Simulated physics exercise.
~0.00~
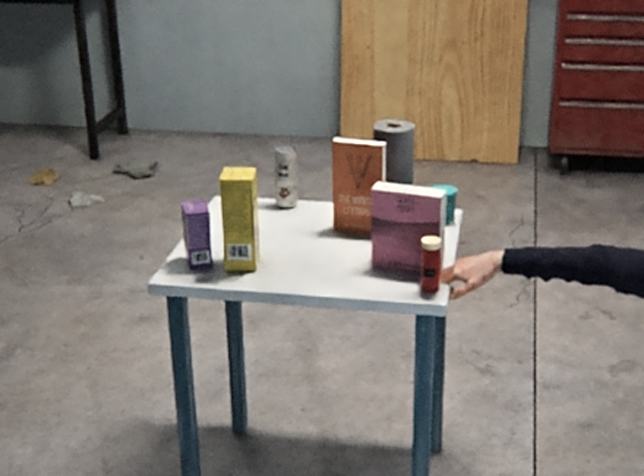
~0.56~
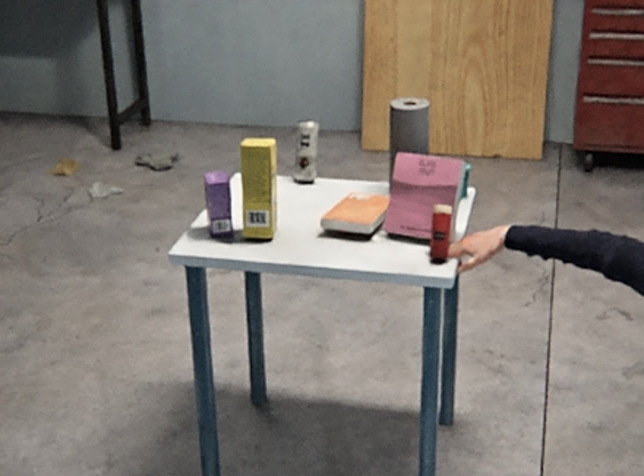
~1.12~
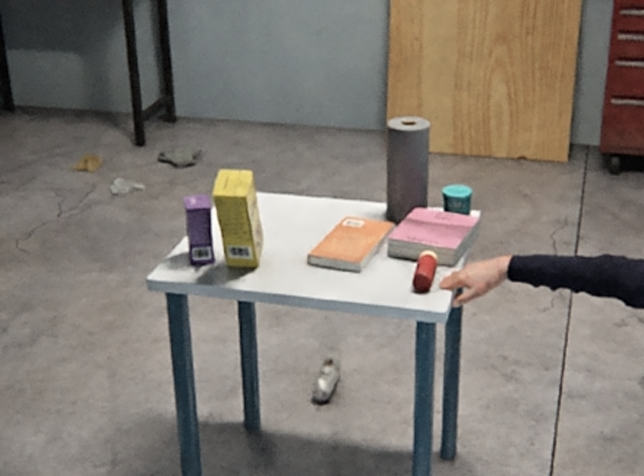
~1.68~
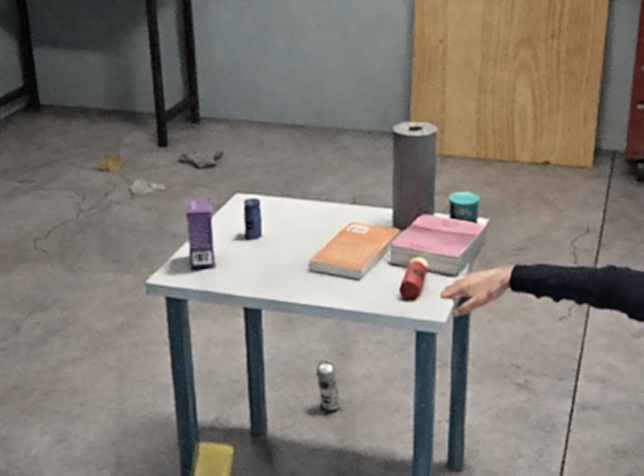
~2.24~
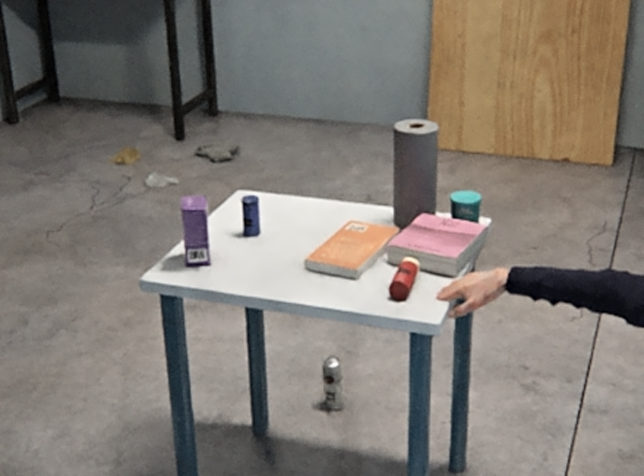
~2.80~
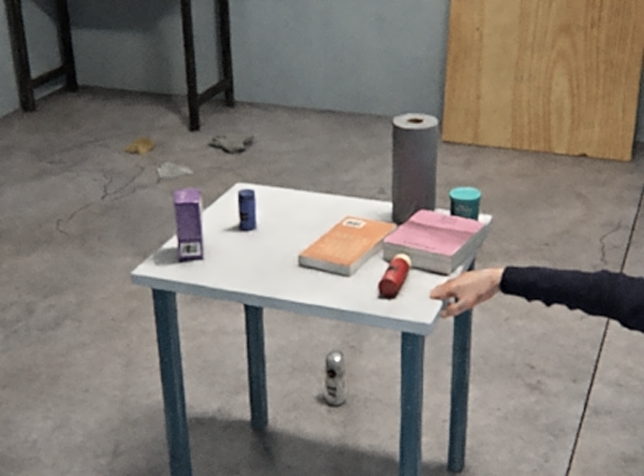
In a workshop, a hand jerks a table, toppling books and knocking two items off.
